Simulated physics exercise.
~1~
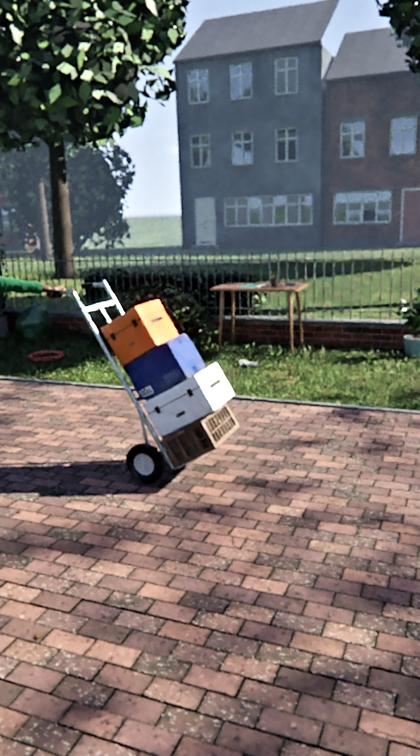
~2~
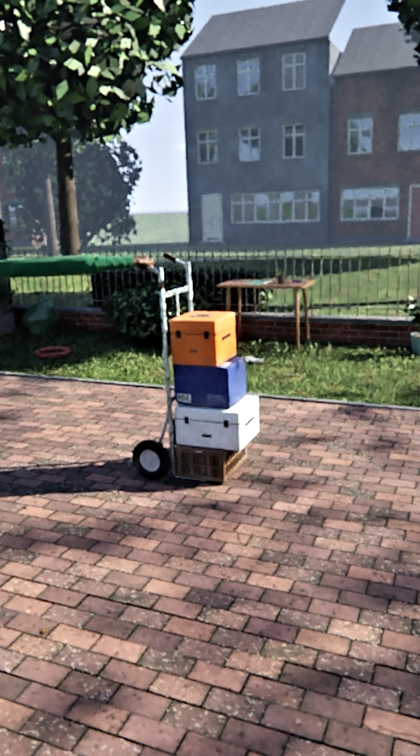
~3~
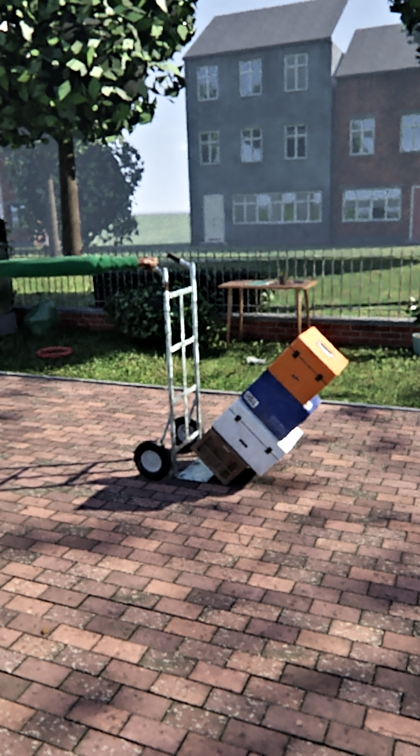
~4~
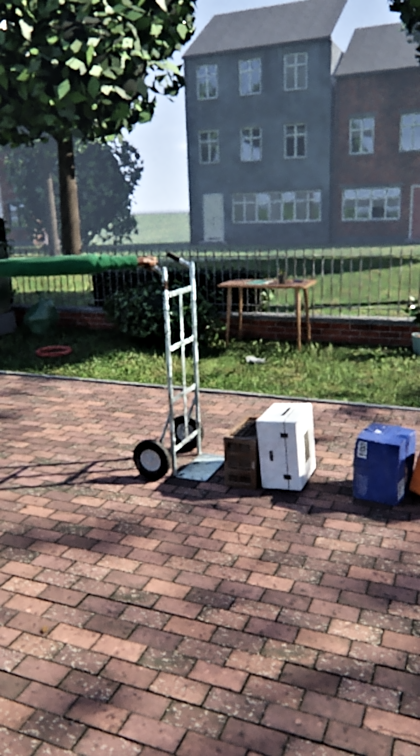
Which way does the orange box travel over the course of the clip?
The orange box travels to the right, going over with the stack and ending up on the bricks at the far right of the view.
